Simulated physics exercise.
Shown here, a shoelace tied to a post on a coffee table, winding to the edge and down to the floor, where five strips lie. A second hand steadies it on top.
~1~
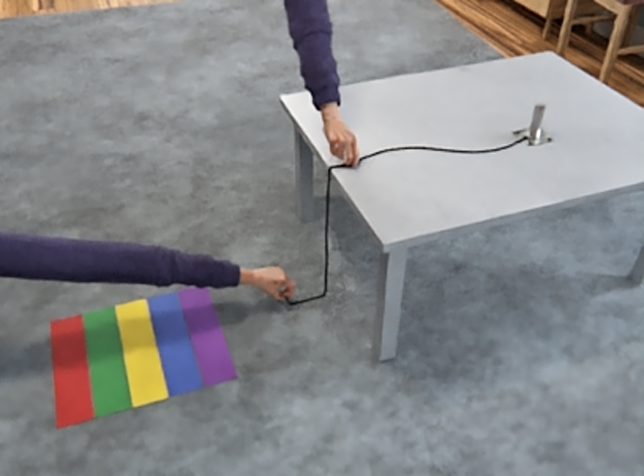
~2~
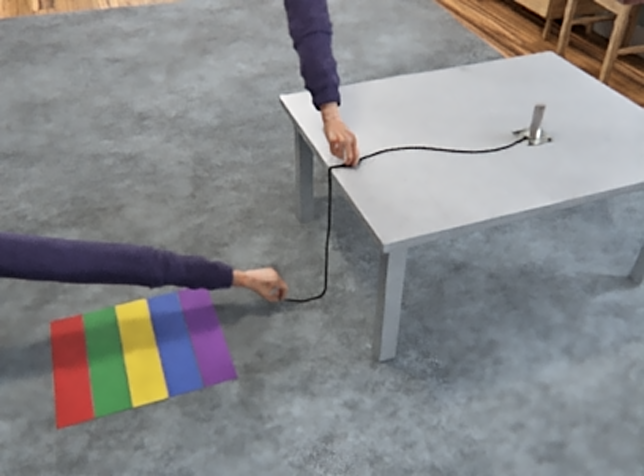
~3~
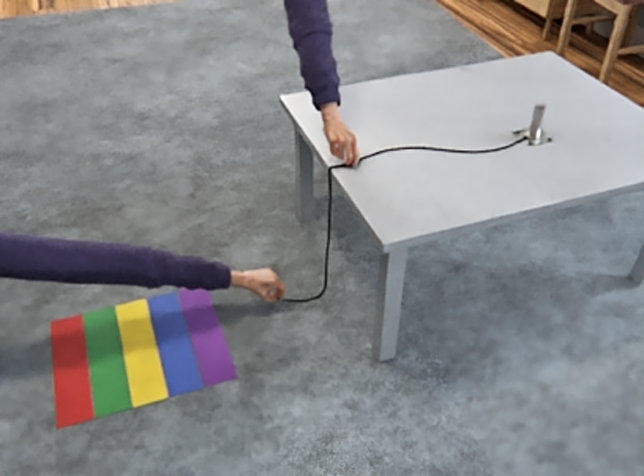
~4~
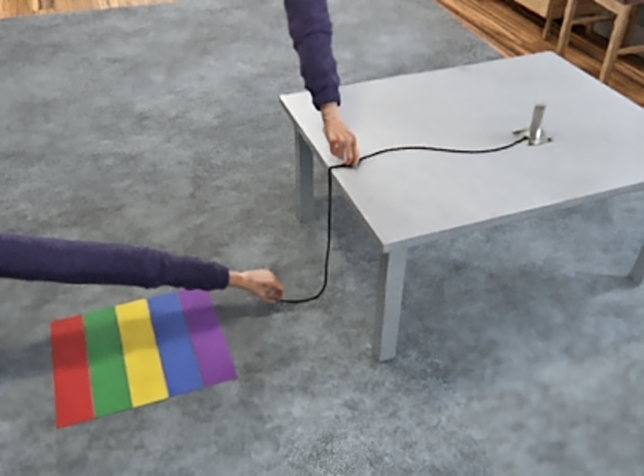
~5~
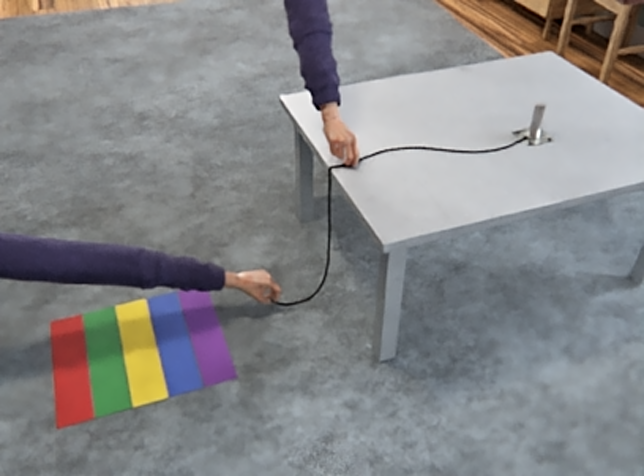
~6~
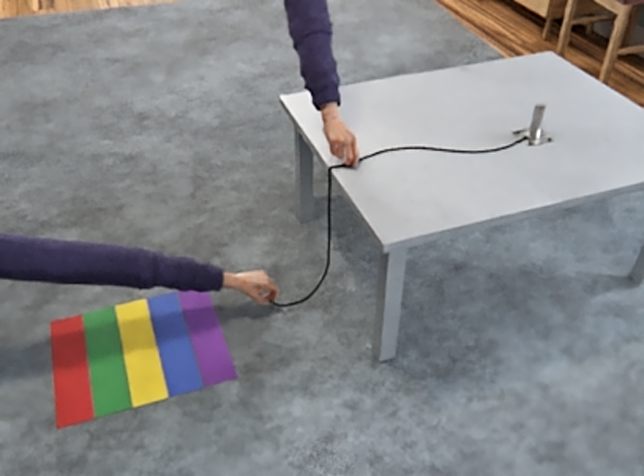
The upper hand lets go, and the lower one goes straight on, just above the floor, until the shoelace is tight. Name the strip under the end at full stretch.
The blue one.
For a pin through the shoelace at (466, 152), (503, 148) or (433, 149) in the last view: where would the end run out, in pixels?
About (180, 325), (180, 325) and (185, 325).
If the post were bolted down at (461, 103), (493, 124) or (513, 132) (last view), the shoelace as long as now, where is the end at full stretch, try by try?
Try by try, around (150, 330), (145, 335) and (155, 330).
Soon after, end near (231, 311); short of the strips.
Then, end near (196, 320); over purple.
At full stretch, end near (174, 325); over blue. It halts on the blue strip.
